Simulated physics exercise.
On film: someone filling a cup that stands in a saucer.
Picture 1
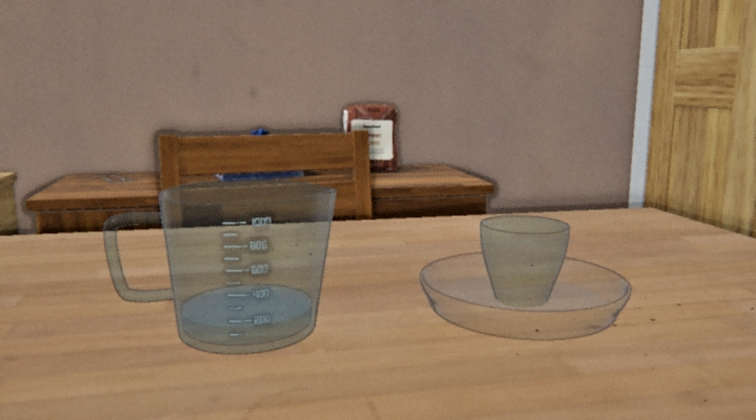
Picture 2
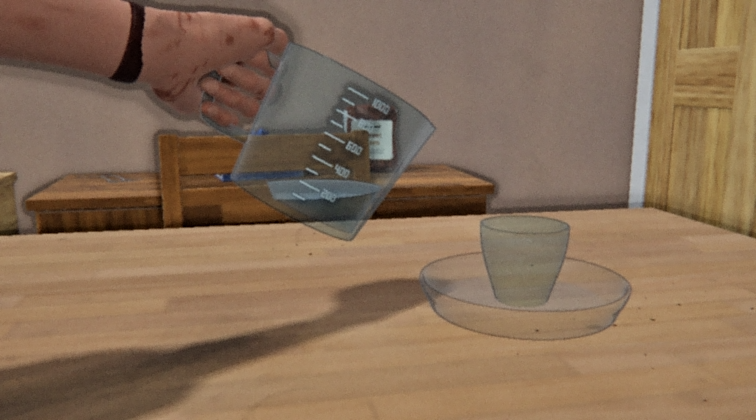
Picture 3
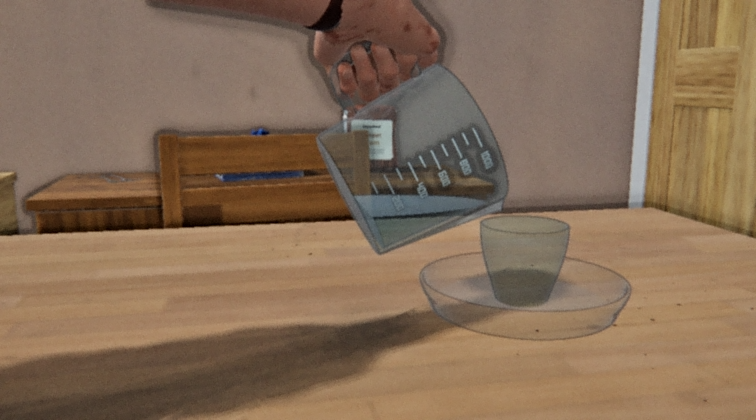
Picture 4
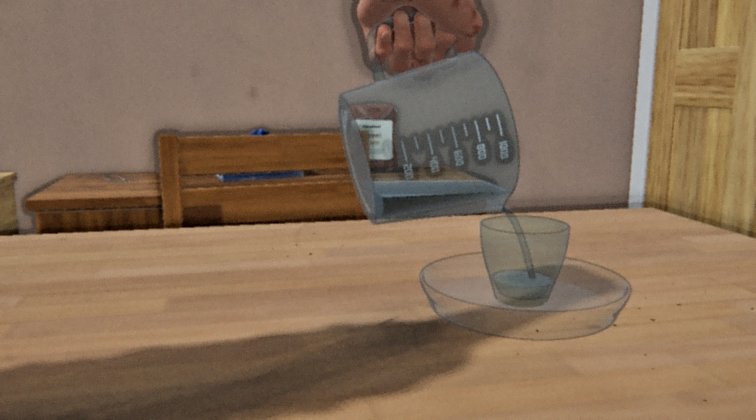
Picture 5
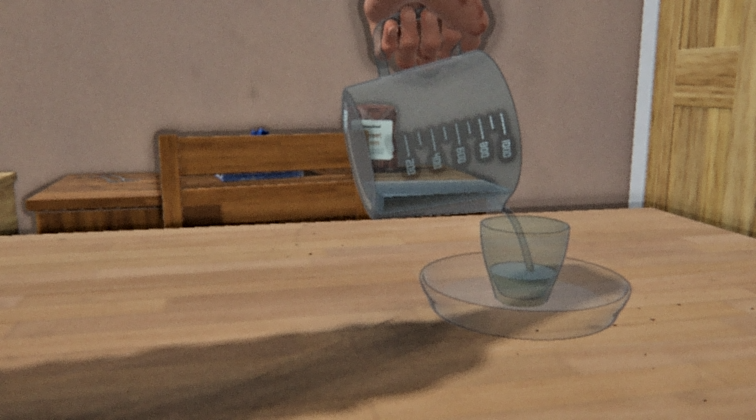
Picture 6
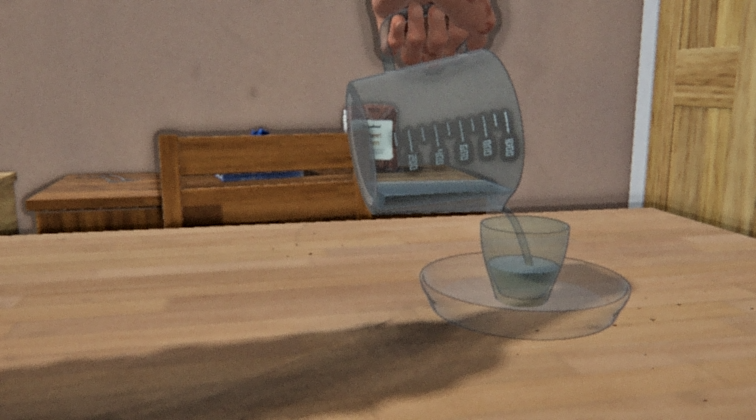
On a wooden table, a hand lifts a jug and pours water into a cup.
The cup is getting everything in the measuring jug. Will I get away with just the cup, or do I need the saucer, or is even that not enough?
Just the cup is enough.
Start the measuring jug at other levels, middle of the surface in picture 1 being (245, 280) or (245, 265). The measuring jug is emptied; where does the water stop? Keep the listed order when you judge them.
As listed: Into the saucer, the saucer catches it.
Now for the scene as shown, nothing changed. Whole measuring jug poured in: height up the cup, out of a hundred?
It reaches around 70 percent, I'd say.
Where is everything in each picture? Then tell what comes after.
The first frame shows before the pour; measuring jug (246, 256) nearly empty; cup (523, 258) empty; saucer (571, 318) dry.
In the second frame, the measuring jug is on its way; measuring jug (328, 142) tipped 30° with all of its load; cup (523, 258) empty.
The third frame shows the water nears the lip; measuring jug (412, 163) tipped 65° with all of its load; cup (523, 258) empty.
The fourth frame shows pouring; measuring jug (426, 142) tipped 75° with about three quarters of its load; cup about a quarter full, surface at (522, 279).
The fifth frame shows pouring; measuring jug (429, 139) tipped 80° with about two thirds of its load; cup (523, 258) about a third full.
The sixth frame shows pouring; measuring jug (431, 136) tipped 80° with about half of its load; cup about a third full, surface at (523, 265); saucer (571, 318) dry.
A moment on, the cup is about half full; the saucer is dry.
Further on, the cup is about two thirds full; the saucer is dry.
When it is over, the cup is about two thirds full; the saucer is dry.
